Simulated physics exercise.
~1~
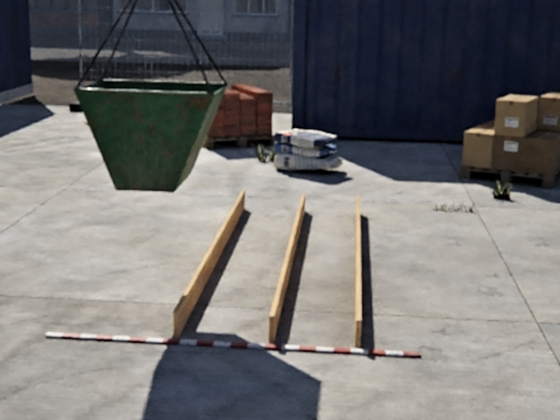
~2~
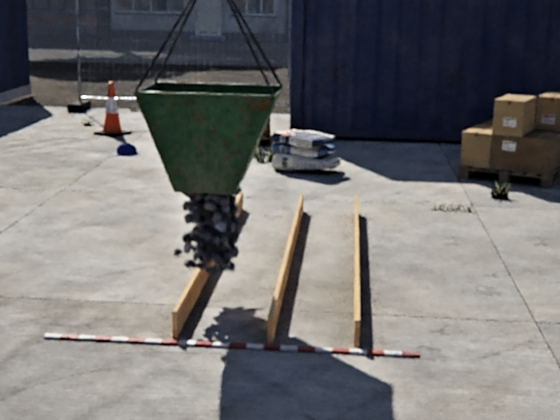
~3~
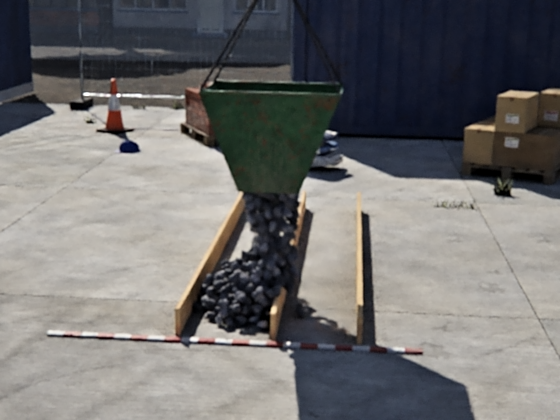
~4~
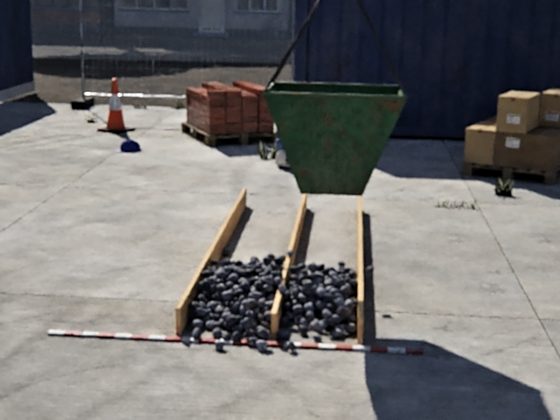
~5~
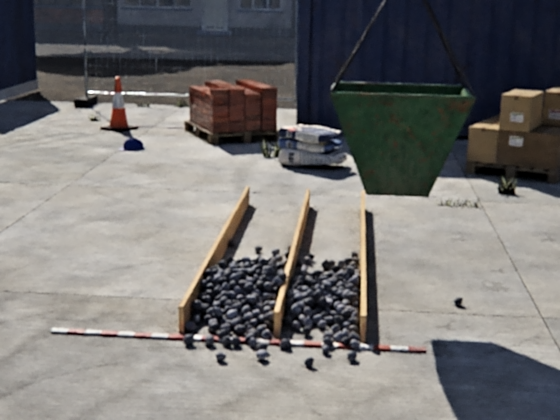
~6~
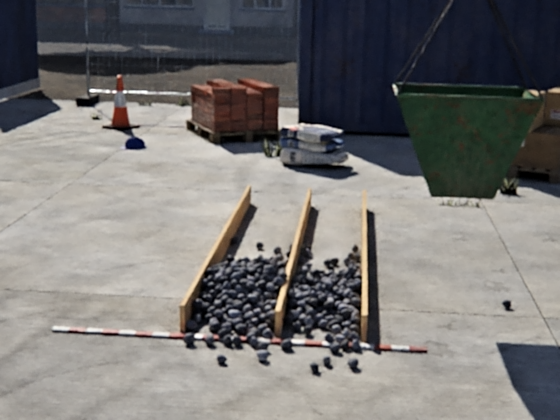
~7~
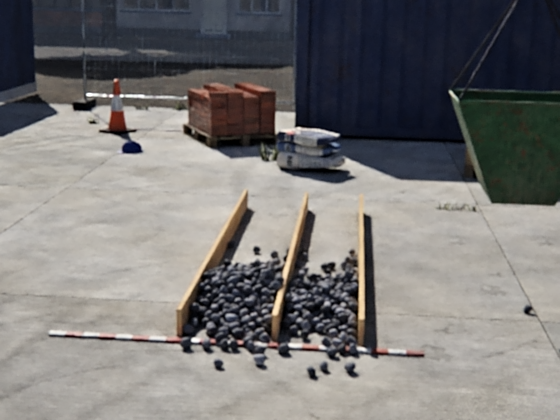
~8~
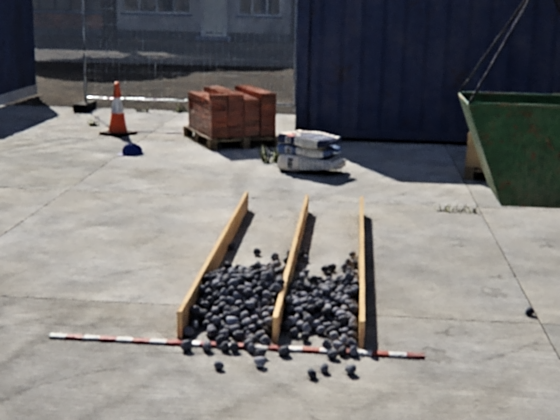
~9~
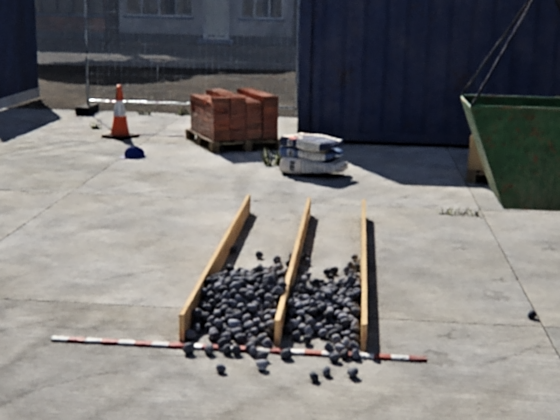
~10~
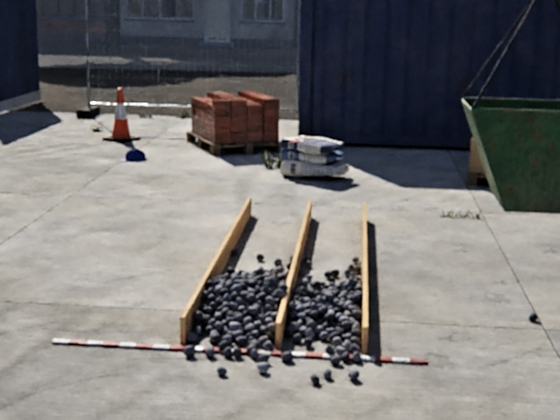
On a sunny concrete yard, a green skip hanging from a crane moved right and dropped dark, smooth stones between three wooden boards, filling the left bay more than the right, before stopping empty at the right while a few stones lay scattered outside.
